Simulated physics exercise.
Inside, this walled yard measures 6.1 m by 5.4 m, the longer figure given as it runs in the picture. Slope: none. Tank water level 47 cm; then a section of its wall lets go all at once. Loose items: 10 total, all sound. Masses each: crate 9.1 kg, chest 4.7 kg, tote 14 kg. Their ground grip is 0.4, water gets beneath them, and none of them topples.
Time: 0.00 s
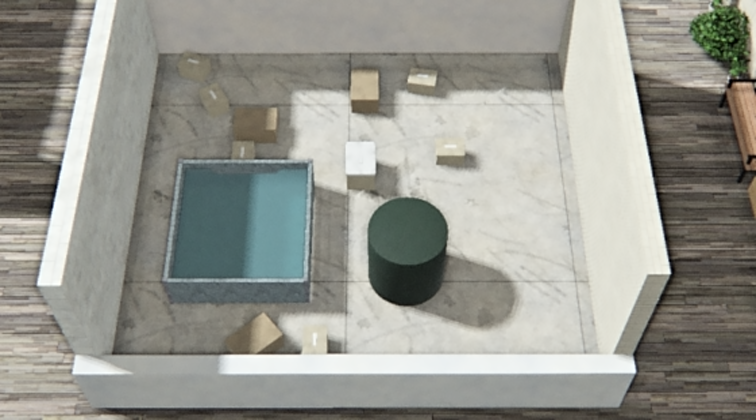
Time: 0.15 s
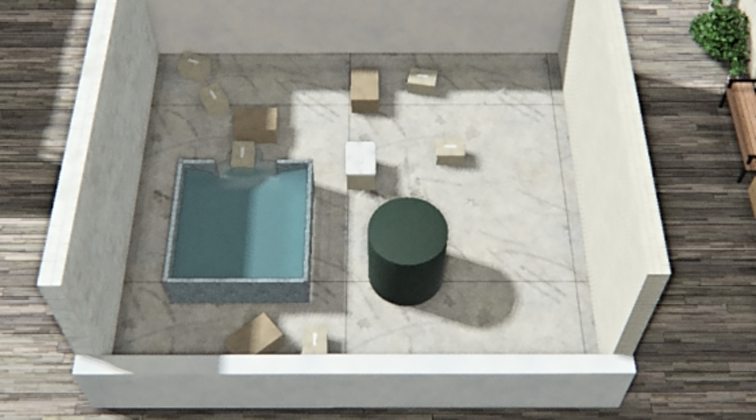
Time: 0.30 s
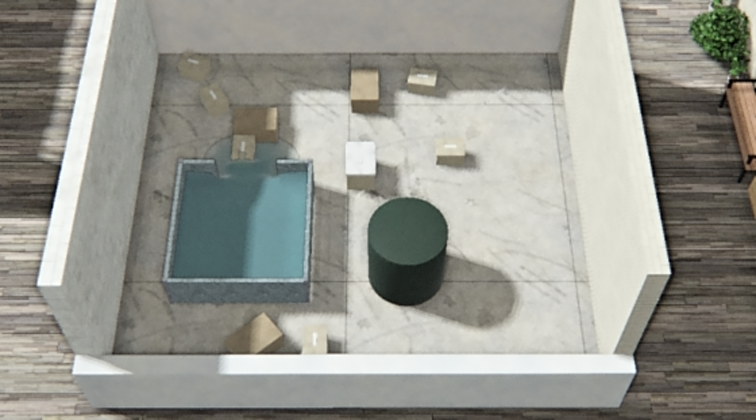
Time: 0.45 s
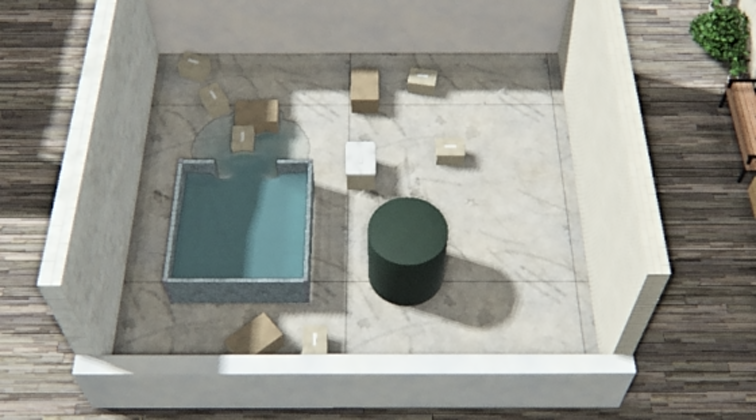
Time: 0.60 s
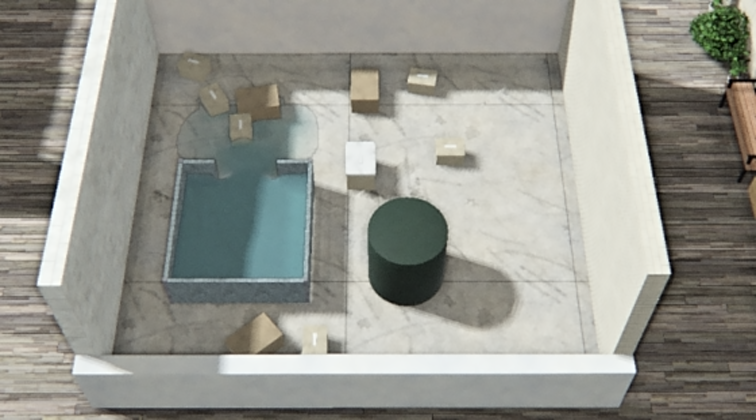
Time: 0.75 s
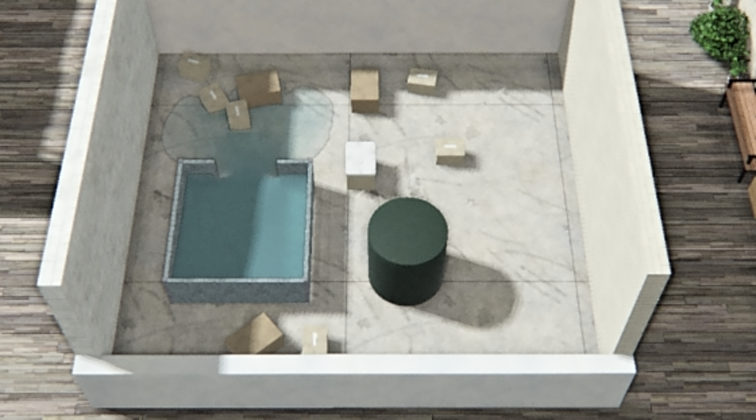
A walled yard with a pale marble floor, surrounded by wood decking, is seen from high above by a still camera. A grey-rimmed tank of blue-green water stands at left beside a dark green cylinder, with tan, brown and white boxes scattered around. The tank's far wall opens in the middle, water fans out across the floor, and a small pale box and then a brown one slide toward the back wall.
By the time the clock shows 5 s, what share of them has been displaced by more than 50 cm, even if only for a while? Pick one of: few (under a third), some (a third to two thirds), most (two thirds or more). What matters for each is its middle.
Some.
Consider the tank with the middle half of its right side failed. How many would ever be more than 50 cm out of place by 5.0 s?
Then the count would be 2.
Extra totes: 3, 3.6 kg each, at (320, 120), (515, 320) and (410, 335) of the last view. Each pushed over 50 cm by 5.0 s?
Answers in order are crosses the line, does not cross and does not cross.
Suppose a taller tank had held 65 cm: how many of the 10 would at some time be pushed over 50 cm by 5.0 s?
Under that setup the answer is 5.
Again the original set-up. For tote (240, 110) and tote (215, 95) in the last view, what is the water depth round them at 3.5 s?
Around 14 cm and 14 cm.
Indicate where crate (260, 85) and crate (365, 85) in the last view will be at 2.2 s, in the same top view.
Approx. (254, 44); approx. (395, 78).
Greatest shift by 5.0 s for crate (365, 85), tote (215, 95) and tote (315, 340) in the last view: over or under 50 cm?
In turn: More, over, under.
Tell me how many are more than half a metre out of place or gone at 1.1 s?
I get 2.
After 1.1 s 2 of 10 are over 50 cm from their spots; 0 afloat.
After 2.2 s 3 of 10 are over 50 cm from their spots; 2 afloat.
After 3.5 s 3 of 10 are over 50 cm from their spots; 4 afloat.
After 5.0 s 5 of 10 are over 50 cm from their spots, and 5 have been at some point; 1 afloat.
